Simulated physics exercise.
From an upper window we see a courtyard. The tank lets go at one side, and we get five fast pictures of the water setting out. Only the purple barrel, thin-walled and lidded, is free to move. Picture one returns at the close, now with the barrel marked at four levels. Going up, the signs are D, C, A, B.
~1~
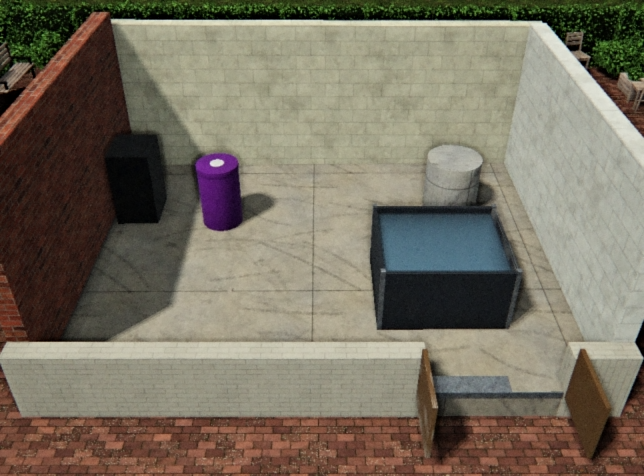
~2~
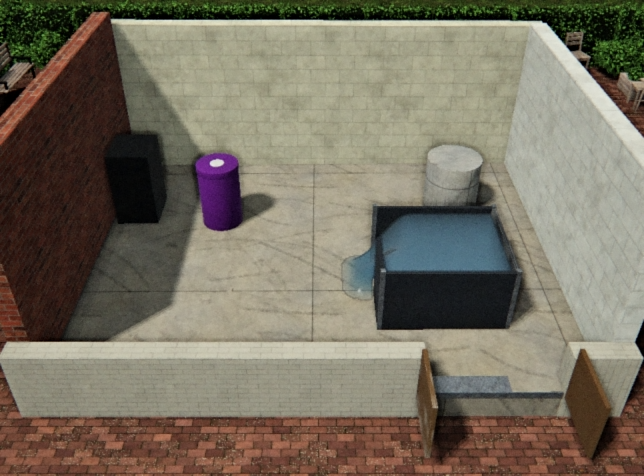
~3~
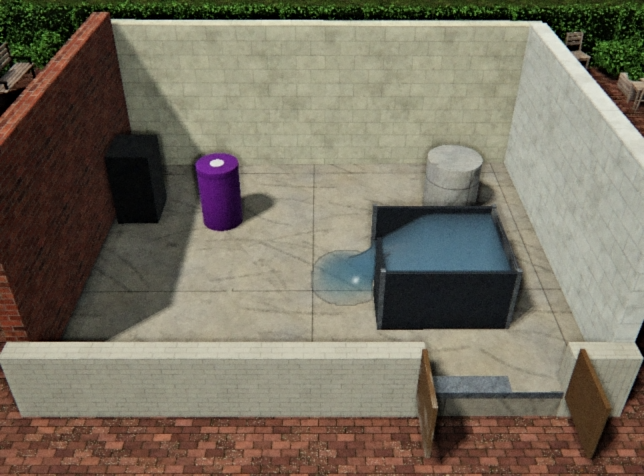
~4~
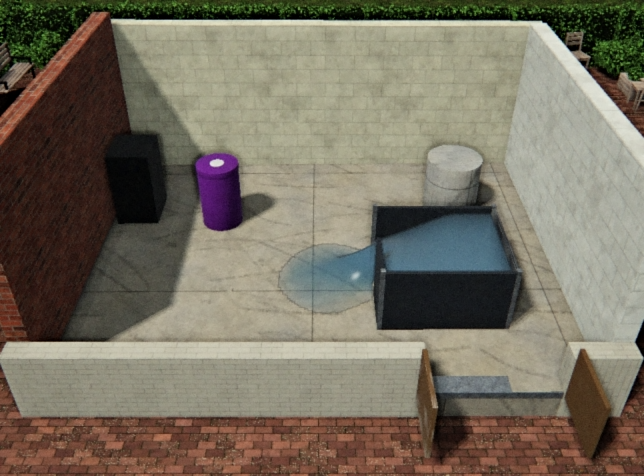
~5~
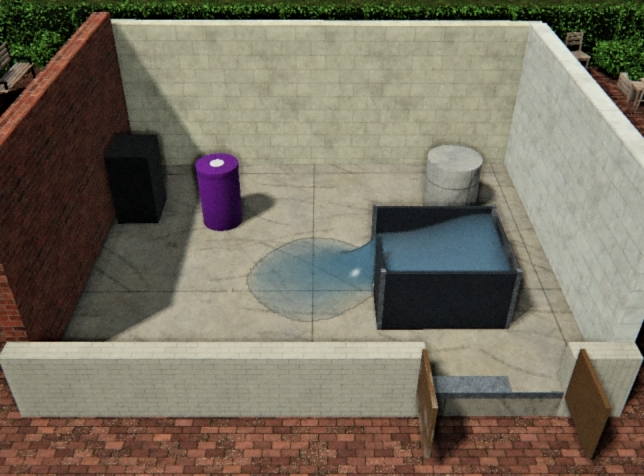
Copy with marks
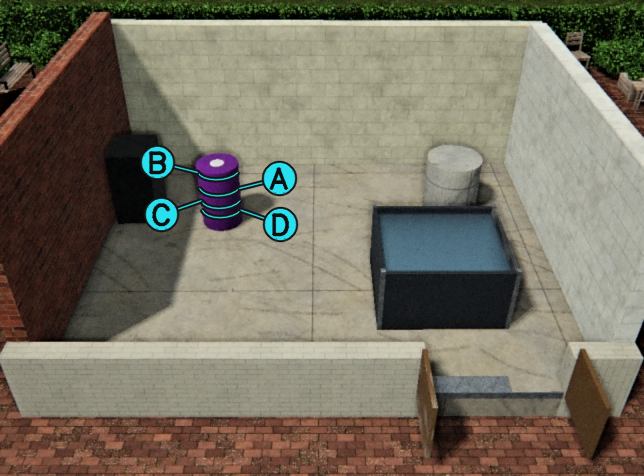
A large dark tank lets water out its left side, spreading across the courtyard floor.
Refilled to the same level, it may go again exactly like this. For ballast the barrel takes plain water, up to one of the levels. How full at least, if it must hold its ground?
D.
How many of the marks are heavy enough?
All of them.
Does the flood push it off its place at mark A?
No, that is safe.
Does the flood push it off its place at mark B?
No, not at all.
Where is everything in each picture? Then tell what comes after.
Lid of the purple barrel at (218, 163); tank full, its middle at (442, 243); open gate at (496, 345).
Water covers 1 % of the ground and is seen nearest the barrel at (348, 265).
Water covers 3 % of the ground and is seen nearest the barrel at (320, 265).
Water covers 5 % of the ground and is seen nearest the barrel at (306, 253).
Lid of the purple barrel at (218, 163); water covers 8 % of the ground and is seen nearest the barrel at (287, 246).
On the marked copy, A at (217, 195); B at (216, 179); C at (218, 208); D at (219, 217); from the bottom up D, C, A, B.
If A is chosen, it does not move.
If B is chosen, it does not move.
If C is chosen, it does not move.
If D is chosen, it does not move.
